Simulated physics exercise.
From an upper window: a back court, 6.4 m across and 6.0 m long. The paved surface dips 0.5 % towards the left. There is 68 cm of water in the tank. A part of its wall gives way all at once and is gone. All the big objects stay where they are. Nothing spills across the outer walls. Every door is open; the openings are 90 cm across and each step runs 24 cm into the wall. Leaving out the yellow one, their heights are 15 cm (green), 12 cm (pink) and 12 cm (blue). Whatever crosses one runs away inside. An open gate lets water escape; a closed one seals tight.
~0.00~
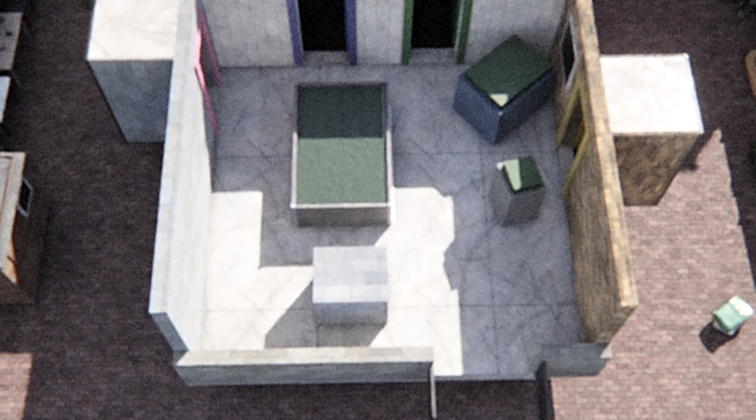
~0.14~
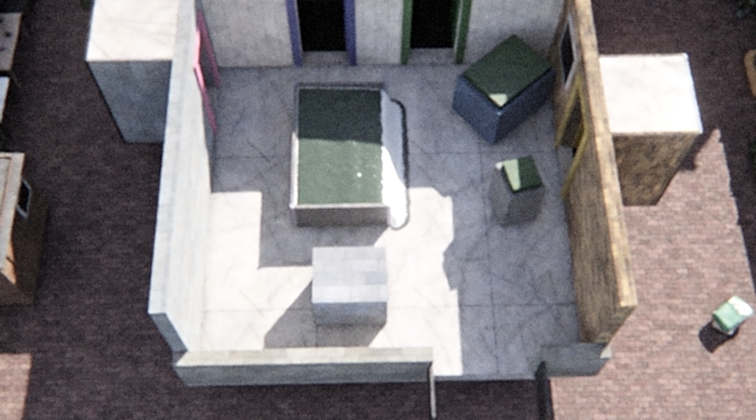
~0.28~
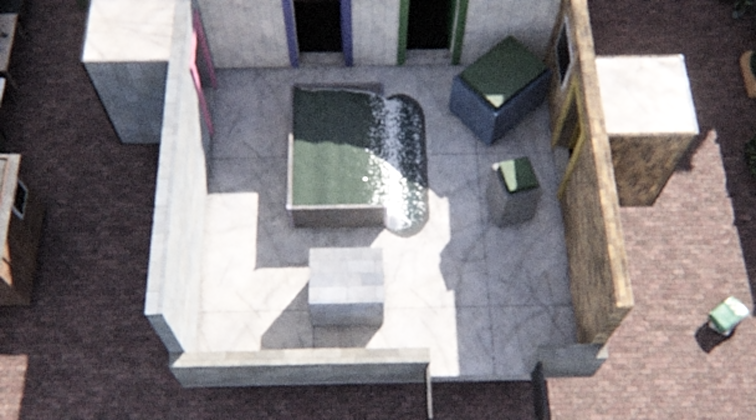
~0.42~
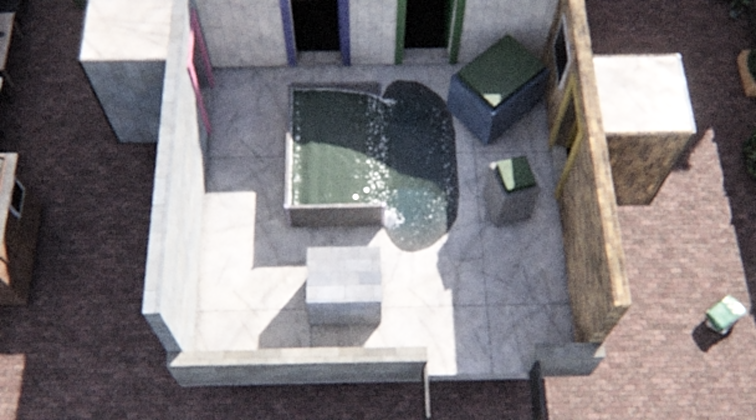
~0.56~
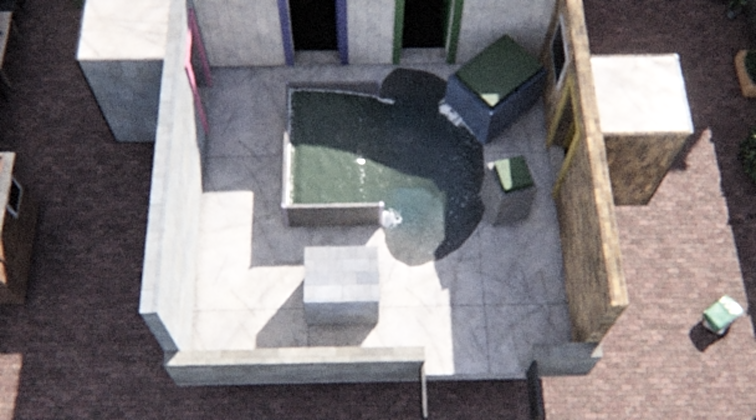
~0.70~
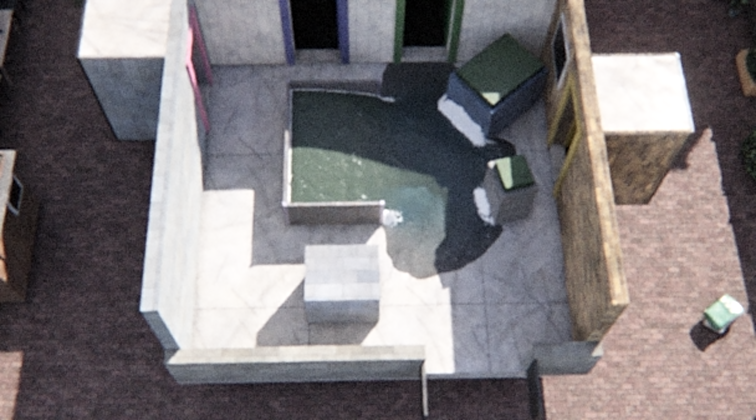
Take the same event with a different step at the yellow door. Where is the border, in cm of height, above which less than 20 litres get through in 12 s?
It would have to be roughly 39 cm high.
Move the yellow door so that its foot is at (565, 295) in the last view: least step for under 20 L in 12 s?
Roughly 14.5 cm.
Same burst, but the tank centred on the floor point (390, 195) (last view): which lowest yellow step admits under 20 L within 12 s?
About 39 cm.
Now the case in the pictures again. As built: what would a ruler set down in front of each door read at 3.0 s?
In cm: Green 21, pink 0, yellow 22, blue 1.
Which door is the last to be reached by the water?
It is the pink one.
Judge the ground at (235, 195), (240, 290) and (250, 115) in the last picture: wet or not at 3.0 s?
In that order: Still dry, still dry, dry.
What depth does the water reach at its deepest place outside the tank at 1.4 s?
Roughly 40 cm.
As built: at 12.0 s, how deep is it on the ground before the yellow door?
About 2.5 cm.
After 1.4 s water covers 35 % of the floor, deepest (40 cm) near (510, 185); 26 cm at the yellow door, 55 litres in over its 14 cm step.
After 3.0 s water covers 50 % of the floor, deepest (34 cm) near (507, 62); 22 cm at the yellow door, 285 litres in over its 14 cm step.
After 12.0 s water covers 95 % of the floor, deepest (10 cm) near (257, 362); 2 cm at the yellow door, 311 litres in over its 14 cm step.
At the yellow door as built, the water arrived by 0.9 s and peaked near 30 cm at 2.2 s.
With a step of 36 cm, 34 litres would have come in within the 12 s; with 42.5 cm, 11 litres. So under 20 litres takes about 39 cm.
